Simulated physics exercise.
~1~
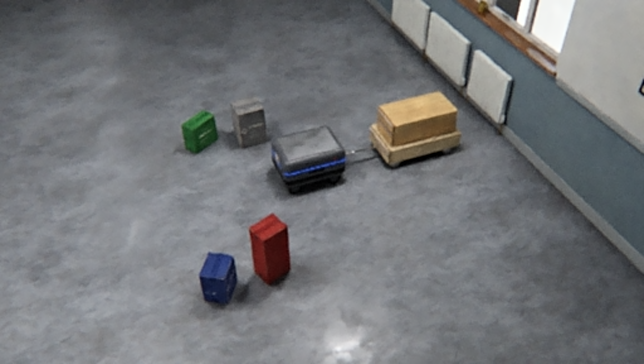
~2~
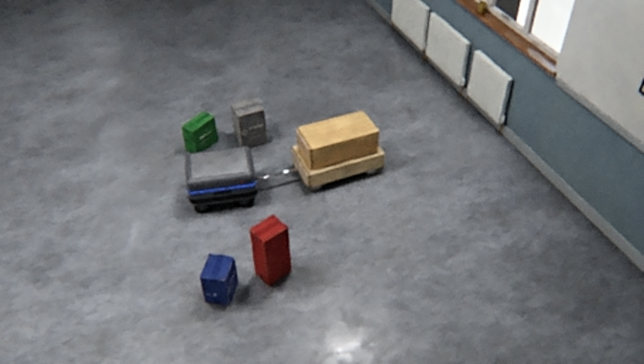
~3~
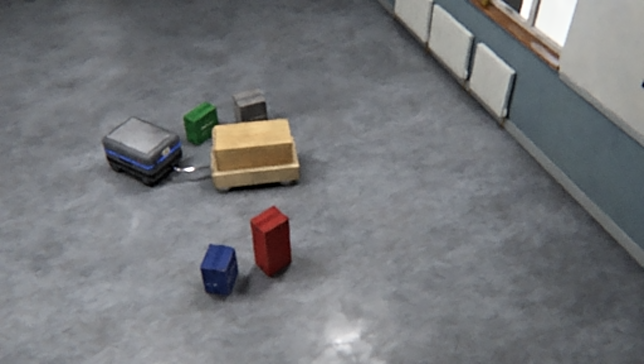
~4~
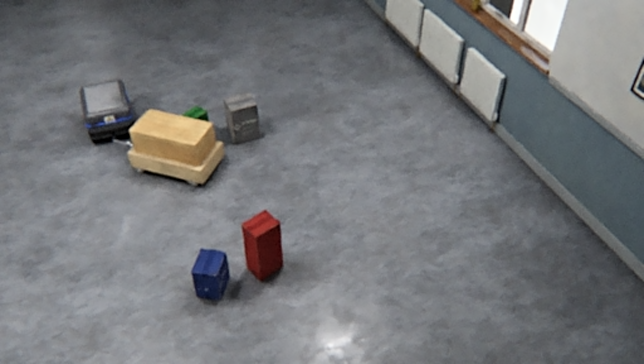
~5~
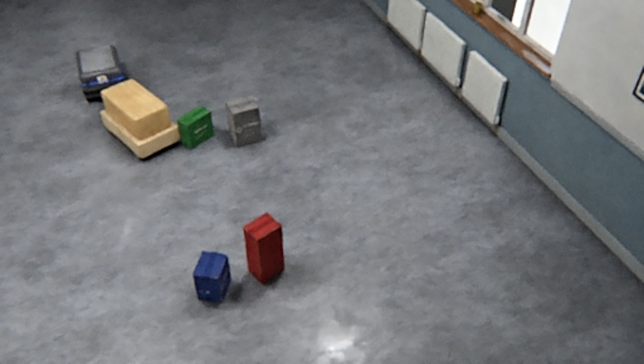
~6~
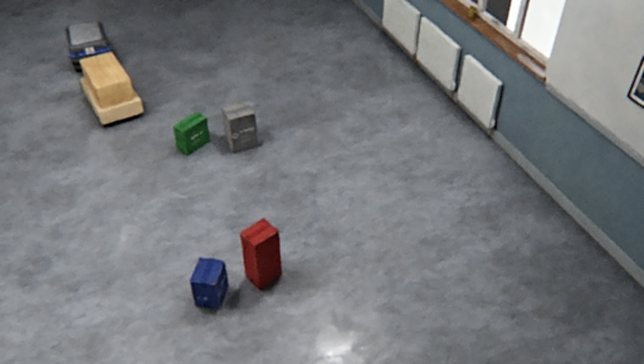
On a grey concrete floor beside a wall with a window, a small tug pulls a cart loaded with a tan box leftward between the standing boxes, then curves away past the green one and ends at the upper left, with the green, grey, red and blue boxes still standing.
